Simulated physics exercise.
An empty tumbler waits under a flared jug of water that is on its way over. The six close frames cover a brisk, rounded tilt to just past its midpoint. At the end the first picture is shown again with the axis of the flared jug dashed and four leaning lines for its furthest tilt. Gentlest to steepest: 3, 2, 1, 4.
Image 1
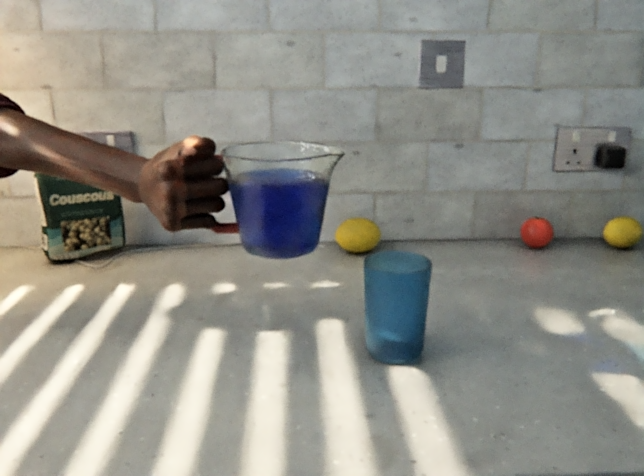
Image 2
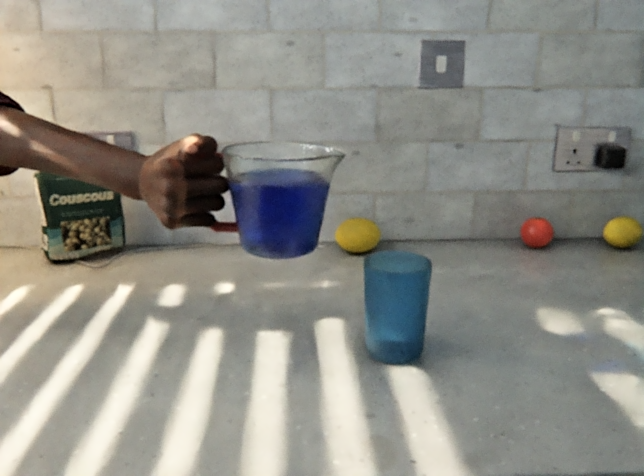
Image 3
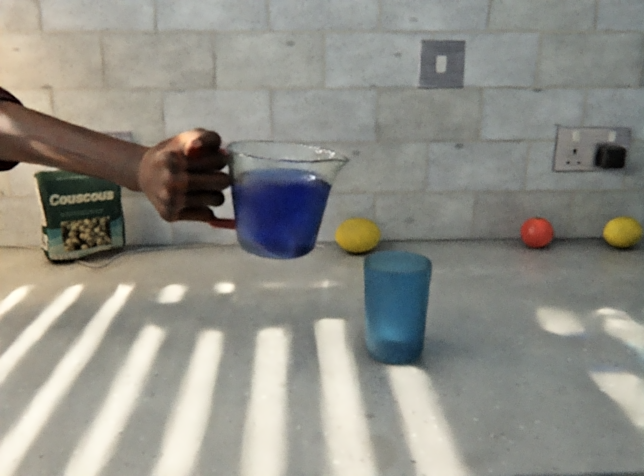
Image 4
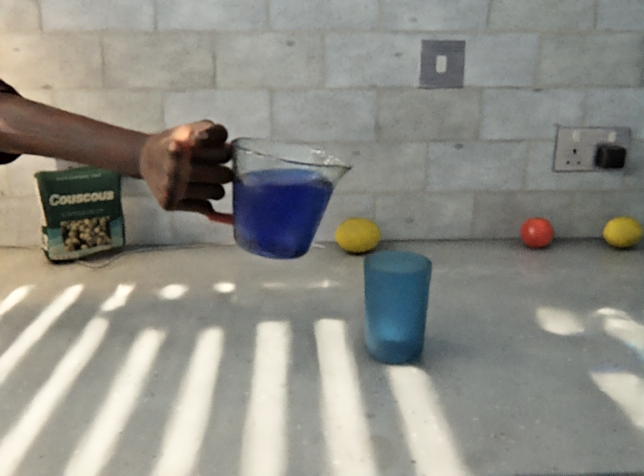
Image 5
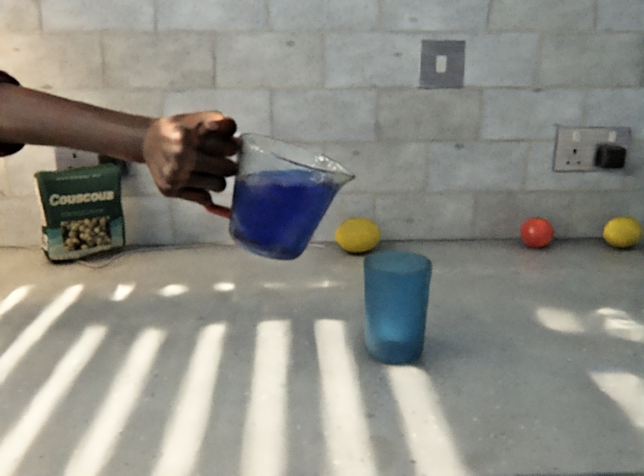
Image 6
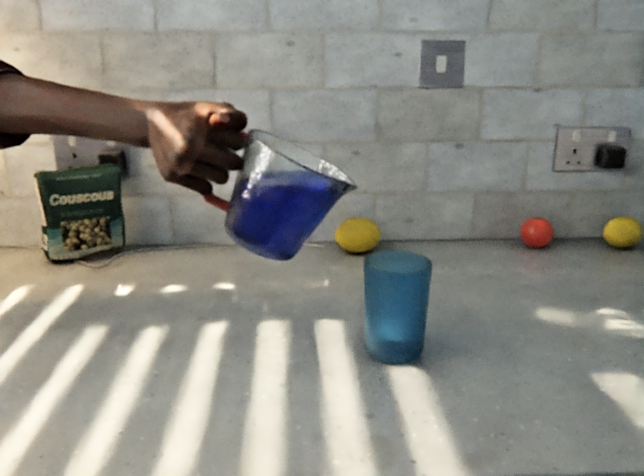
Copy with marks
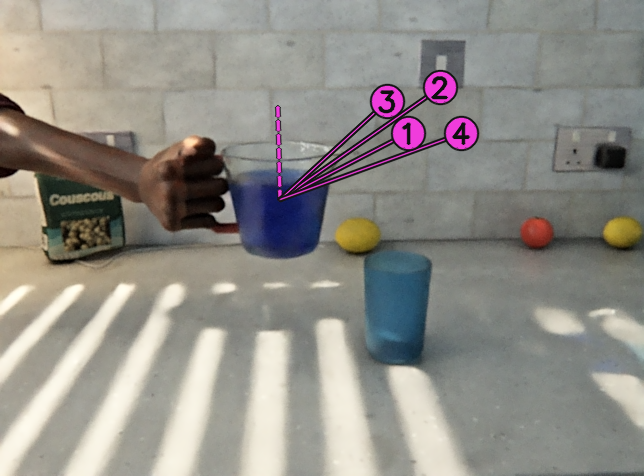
A hand holding a glass jug of blue liquid upright, then gradually tilting it rightward above a blue tumbler on a grey counter.
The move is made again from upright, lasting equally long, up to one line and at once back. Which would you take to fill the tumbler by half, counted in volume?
Use line 2.
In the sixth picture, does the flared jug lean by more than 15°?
Yes, it does.
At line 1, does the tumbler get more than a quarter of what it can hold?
Yes.
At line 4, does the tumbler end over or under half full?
Over half.
On the marked copy, 1 at (393, 140); 2 at (426, 97); 3 at (374, 112); 4 at (445, 139).
For line 1, the tumbler ends with about 67 % of what it can hold.
For line 2, the tumbler ends with about 50 % of what it can hold.
For line 3, the tumbler ends with about 33 % of what it can hold.
For line 4, the tumbler ends with about 80 % of what it can hold; 6 % of the water is spilt.
